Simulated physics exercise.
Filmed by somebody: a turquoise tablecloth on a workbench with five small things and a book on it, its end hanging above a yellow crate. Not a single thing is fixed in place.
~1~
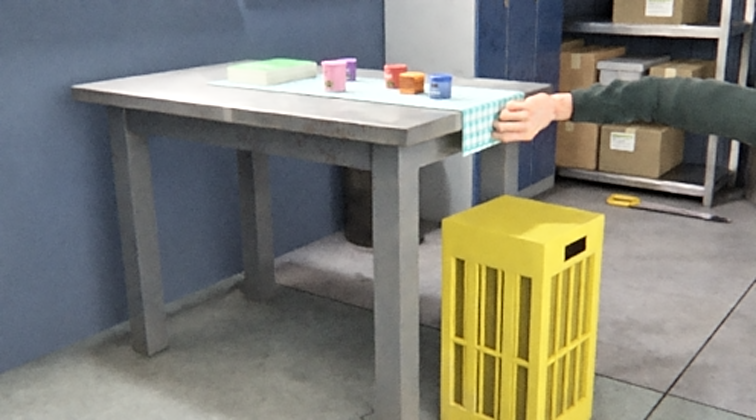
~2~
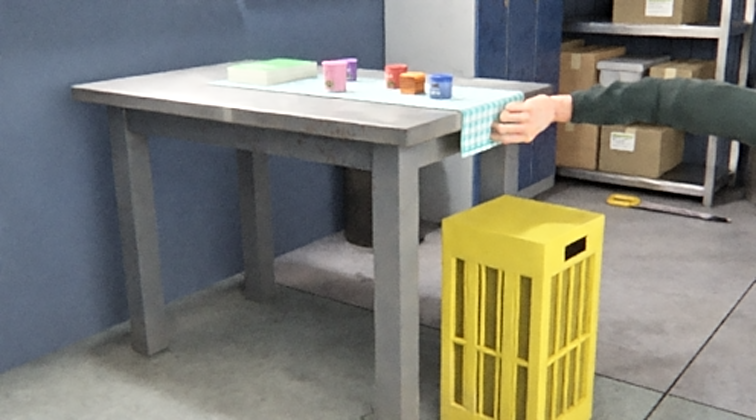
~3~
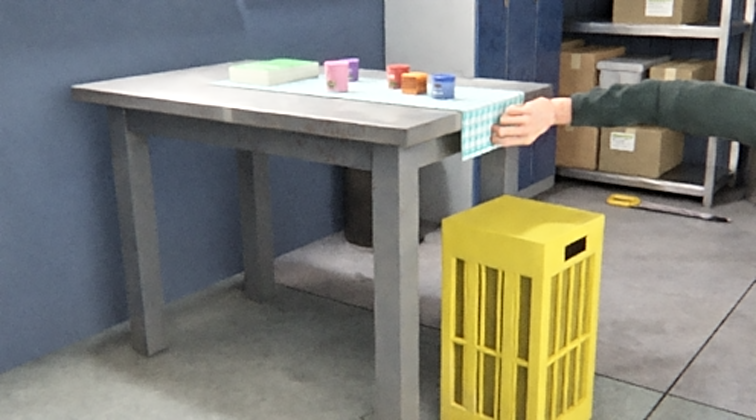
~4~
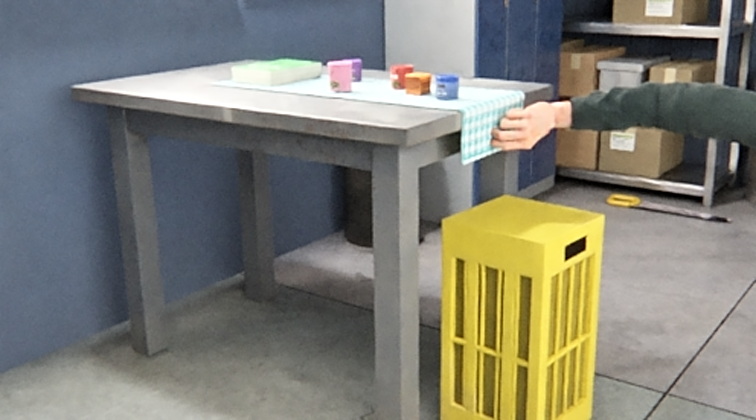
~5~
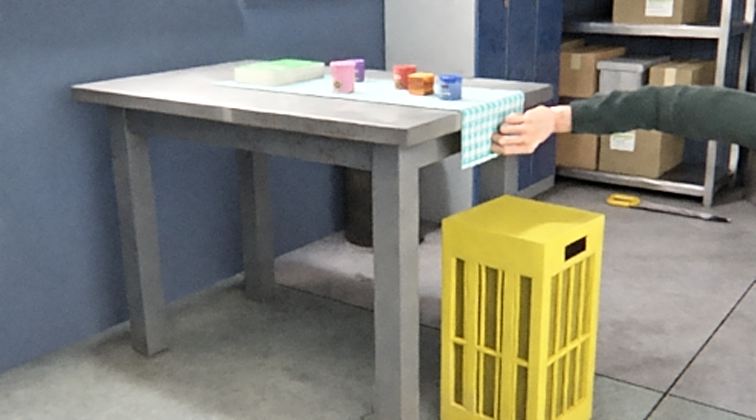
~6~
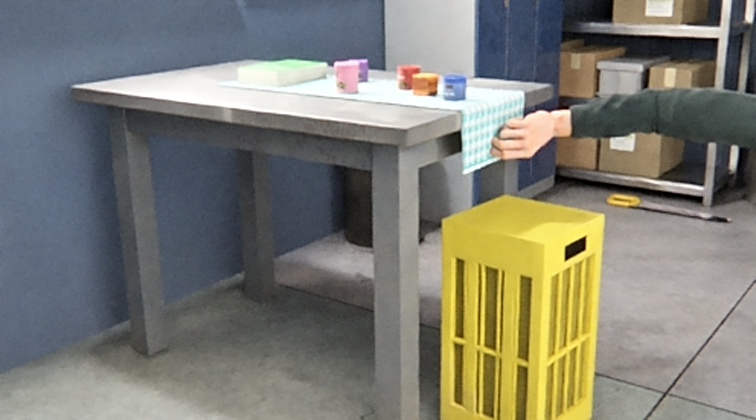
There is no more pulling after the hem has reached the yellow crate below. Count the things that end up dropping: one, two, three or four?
The number that drops is one.
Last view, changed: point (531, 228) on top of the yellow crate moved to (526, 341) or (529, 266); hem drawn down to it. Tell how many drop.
The count would be 4 and then 2.
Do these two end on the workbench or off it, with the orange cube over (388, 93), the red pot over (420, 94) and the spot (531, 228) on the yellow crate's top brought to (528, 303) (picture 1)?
Observed: Orange cube departs; red pot departs.
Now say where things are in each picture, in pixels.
In the first picture, hem (462, 157); blue pot (441, 76); orange cube (412, 74); red pot (396, 66); pink can (334, 62); purple pot (347, 60); top of the crate (531, 228).
In the second picture, hem (461, 157); blue pot (441, 76).
In the third picture, hem (462, 161); orange cube (415, 74).
In the fourth picture, hem (462, 165); red pot (402, 66); top of the crate (531, 228).
In the fifth picture, hem (462, 169); pink can (343, 63).
In the sixth picture, hem (462, 174); blue pot (455, 77); orange cube (426, 75); red pot (409, 67); pink can (347, 63); purple pot (358, 61).
Soon after, hem near (494, 199); all still up.
After that, hem on the crate; blue pot gone.
In the end, hem on the crate; blue pot gone. Over the edge go one.
